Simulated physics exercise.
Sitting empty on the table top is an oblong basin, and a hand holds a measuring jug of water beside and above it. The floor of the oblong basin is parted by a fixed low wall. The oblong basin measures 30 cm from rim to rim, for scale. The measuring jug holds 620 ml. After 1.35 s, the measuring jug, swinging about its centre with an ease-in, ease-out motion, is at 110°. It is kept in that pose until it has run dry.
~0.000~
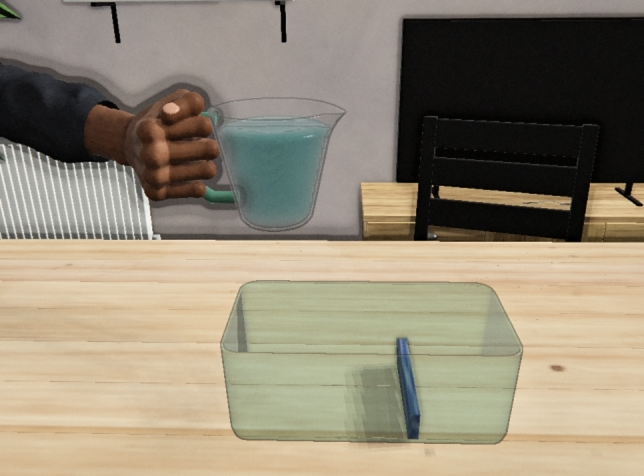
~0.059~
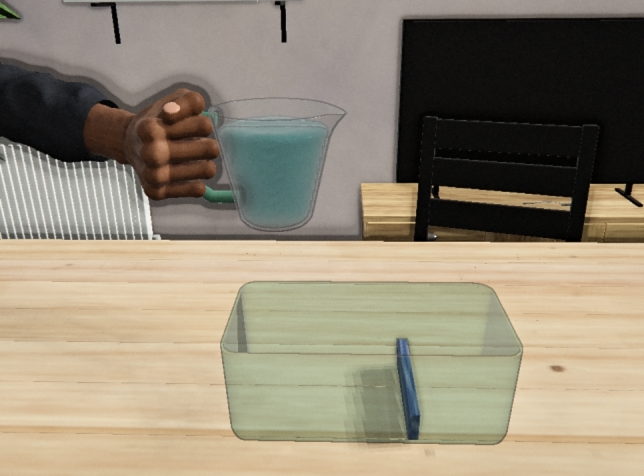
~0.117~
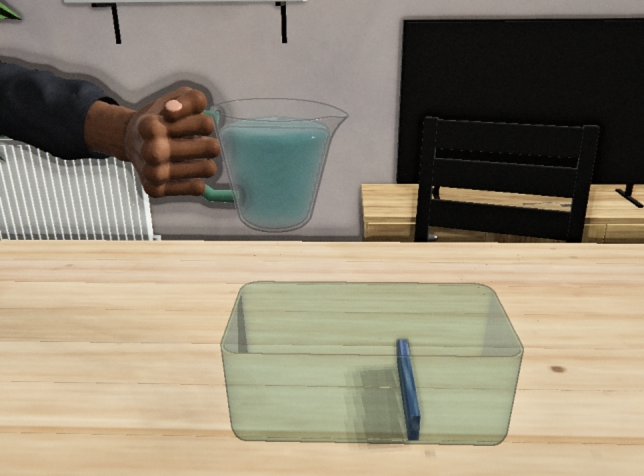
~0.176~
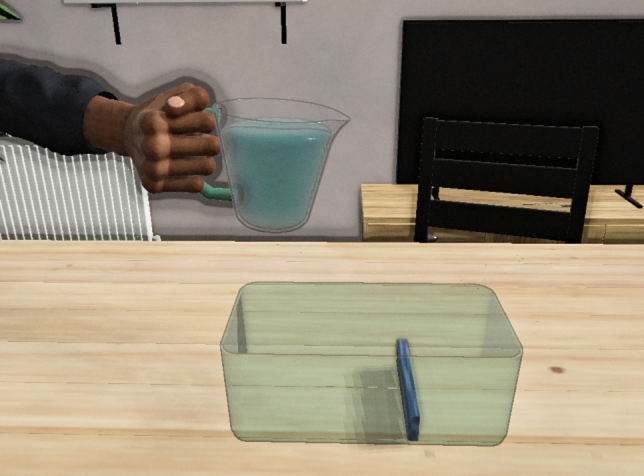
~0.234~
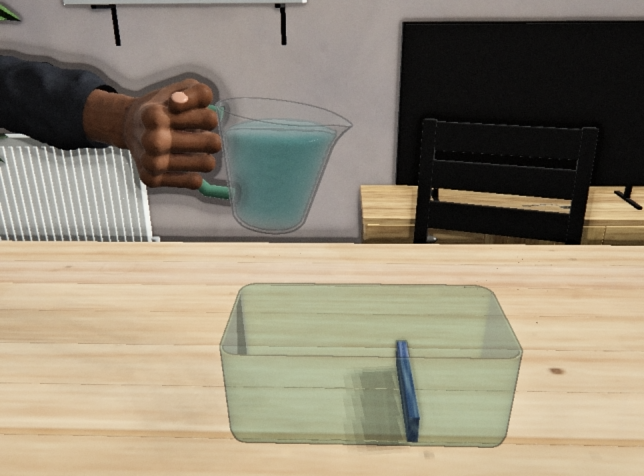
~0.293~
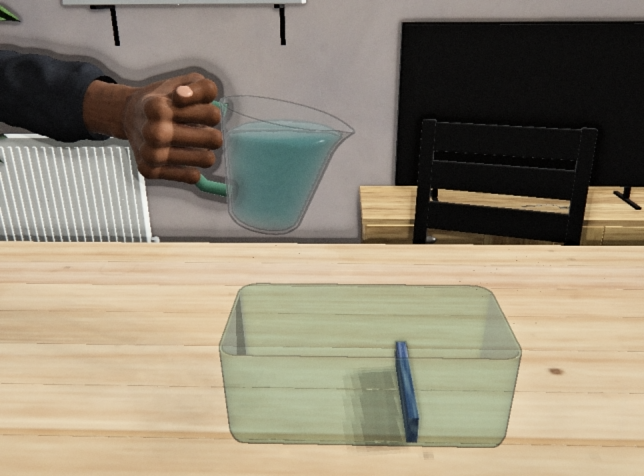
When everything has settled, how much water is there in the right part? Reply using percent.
61 out of 100.
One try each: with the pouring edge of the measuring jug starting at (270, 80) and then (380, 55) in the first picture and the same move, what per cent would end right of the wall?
Around 10 per cent first, around 65 per cent next.
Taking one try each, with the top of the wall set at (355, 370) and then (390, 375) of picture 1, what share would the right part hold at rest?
In turn about 95 and 75 per cent.
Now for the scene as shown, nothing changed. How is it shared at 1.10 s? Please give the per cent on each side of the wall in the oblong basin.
About 18 left, about 56 right.
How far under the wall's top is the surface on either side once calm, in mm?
For the left, around 26 mm; for the right, around 6 mm.
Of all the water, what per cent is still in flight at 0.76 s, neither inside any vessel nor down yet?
Roughly 24 percent.
By 0.76 s the tilt is 66° and 67 per cent is still to pour, 1 is left of the wall and 8 right of it.
By 1.10 s the tilt is 101° and 10 per cent is still to pour, 17 is left of the wall and 57 right of it.
By 1.46 s the tilt is 110° and 0 per cent is still to pour, 38 is left of the wall and 61 right of it.
By 1.85 s the tilt is 110° and 0 per cent is still to pour, 38 is left of the wall and 61 right of it.
At rest 38 per cent lies left of the wall, 61 right of it and 1 outside.
